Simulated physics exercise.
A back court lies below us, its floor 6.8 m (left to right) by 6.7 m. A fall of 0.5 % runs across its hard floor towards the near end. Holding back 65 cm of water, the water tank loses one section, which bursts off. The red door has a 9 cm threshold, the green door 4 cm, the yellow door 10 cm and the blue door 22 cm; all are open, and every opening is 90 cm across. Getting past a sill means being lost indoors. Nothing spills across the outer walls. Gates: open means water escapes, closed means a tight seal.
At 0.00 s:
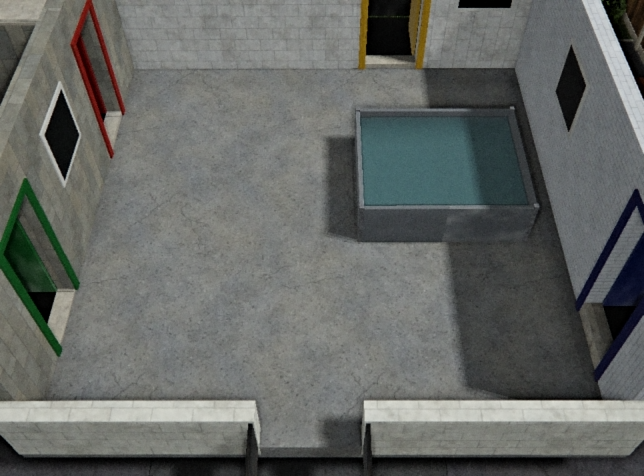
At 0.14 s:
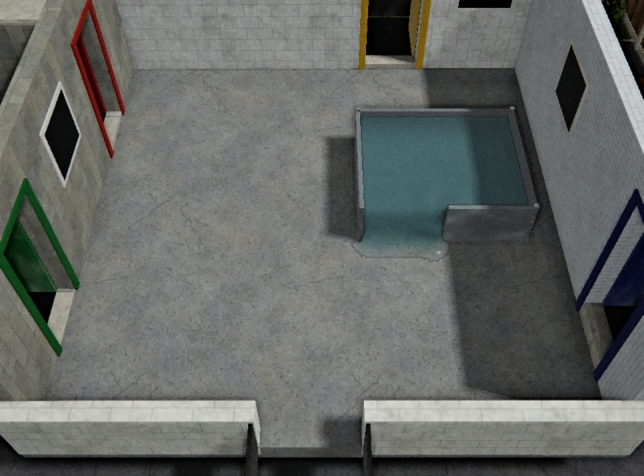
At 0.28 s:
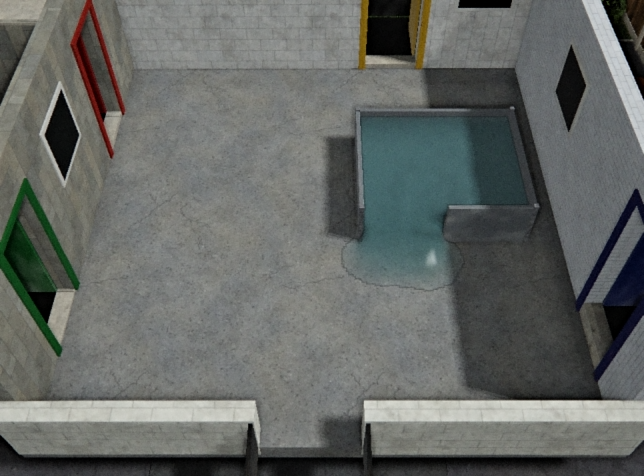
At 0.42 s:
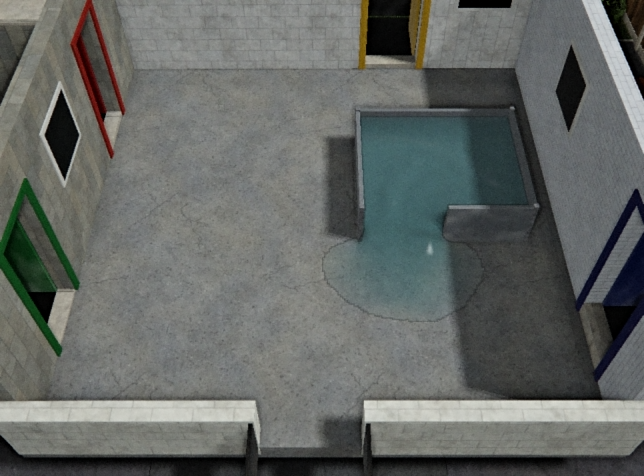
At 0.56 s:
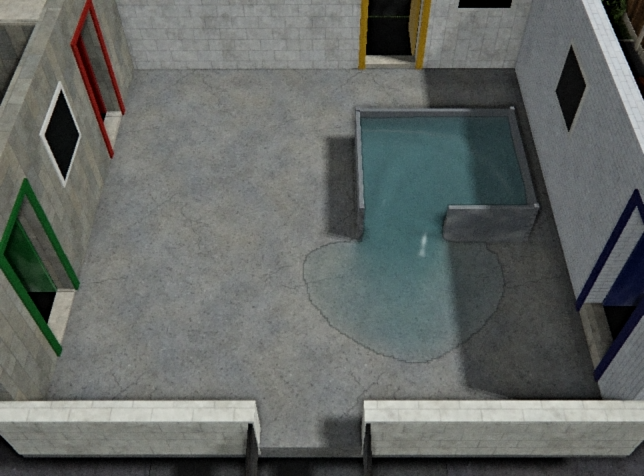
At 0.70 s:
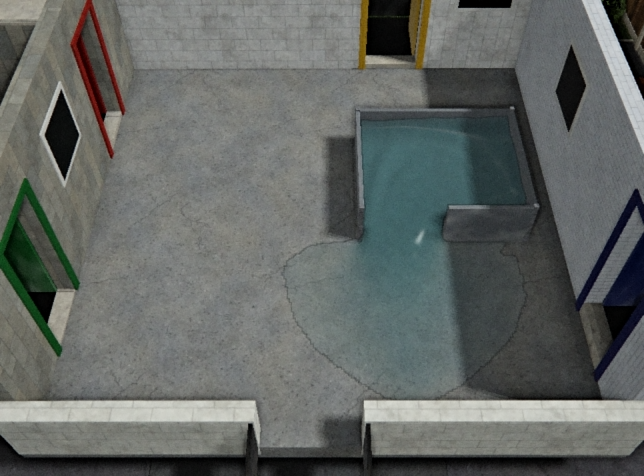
At first, still water fills a raised tank in a grey walled court with red, green, yellow and blue doorways. Then a section of the tank's near side is gone and water pours through the gap, spreading across the floor in a widening, rounded sheet towards the near wall as the tank's level lowers slightly.
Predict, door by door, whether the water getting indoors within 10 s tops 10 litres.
The red door is going to hold within the limit, the green door is going to break the limit, the yellow door is going to hold within the limit, the blue door is going to hold within the limit.
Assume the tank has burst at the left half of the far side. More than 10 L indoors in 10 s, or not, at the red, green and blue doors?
Then it goes red too high, green fine, blue fine.
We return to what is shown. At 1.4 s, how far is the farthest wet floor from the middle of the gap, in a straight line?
It comes to some 3.4 metres.
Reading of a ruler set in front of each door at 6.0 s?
Door by door in cm, red shows 2, green shows 7, yellow shows 0, blue shows 9.
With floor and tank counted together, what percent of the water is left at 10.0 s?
About 72 percent of the water remains.
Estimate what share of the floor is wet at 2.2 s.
Close to 30 in a hundred.
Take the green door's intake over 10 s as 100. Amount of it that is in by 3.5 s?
Some 0 in a hundred.
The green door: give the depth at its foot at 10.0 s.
Reading: Close to 6.0 cm.
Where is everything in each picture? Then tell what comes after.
The first frame shows still water, 65 cm deep, in the water tank at (441, 159).
In the second frame, the front is at (360, 246), 0.6 m from the gap at (403, 230); 0.2 m2 of floor is under water; 65 cm left at the back of the water tank.
In the third frame, water pours out at (403, 230) and has run 0.9 m, to (448, 277); typically 10 cm deep outside, 65 cm at the water tank's back.
In the fourth frame, the front is at (435, 314), 1.3 m from the gap at (403, 231); 2.0 m2 of floor is under water; 65 cm left at the back of the water tank.
In the fifth frame, the front is at (425, 355), 1.9 m from the gap at (403, 231); 3.4 m2 of floor is under water; 61 cm left at the back of the water tank.
In the sixth frame, water pours out at (403, 230) and has run 2.5 m, to (410, 399); typically 5 cm deep outside, 55 cm at the water tank's back.
After 1.4 s water covers 25 % of the floor and is deepest (36 cm) near (389, 246); red door not reached, green door not reached, yellow door not reached, blue door 1 cm at the sill, 0 L in.
After 2.2 s water covers 30 % of the floor and is deepest (34 cm) near (599, 427); red door not reached, green door not reached, yellow door not reached, blue door 6 cm at the sill, 0 L in.
After 3.5 s water covers 35 % of the floor and is deepest (26 cm) near (599, 427); red door not reached, green door 5 cm at the sill, 0 L in, yellow door not reached, blue door 14 cm at the sill, 0 L in.
After 6.0 s water covers 55 % of the floor and is deepest (14 cm) near (56, 427); red door 2 cm at the sill, 0 L in, green door 7 cm at the sill, 13 L in, yellow door not reached, blue door 9 cm at the sill, 0 L in.
After 10.0 s water covers 90 % of the floor and is deepest (10 cm) near (86, 427); red door 2 cm at the sill, 0 L in, green door 6 cm at the sill, 34 L in, yellow door 2 cm at the sill, 0 L in, blue door 7 cm at the sill, 0 L in.
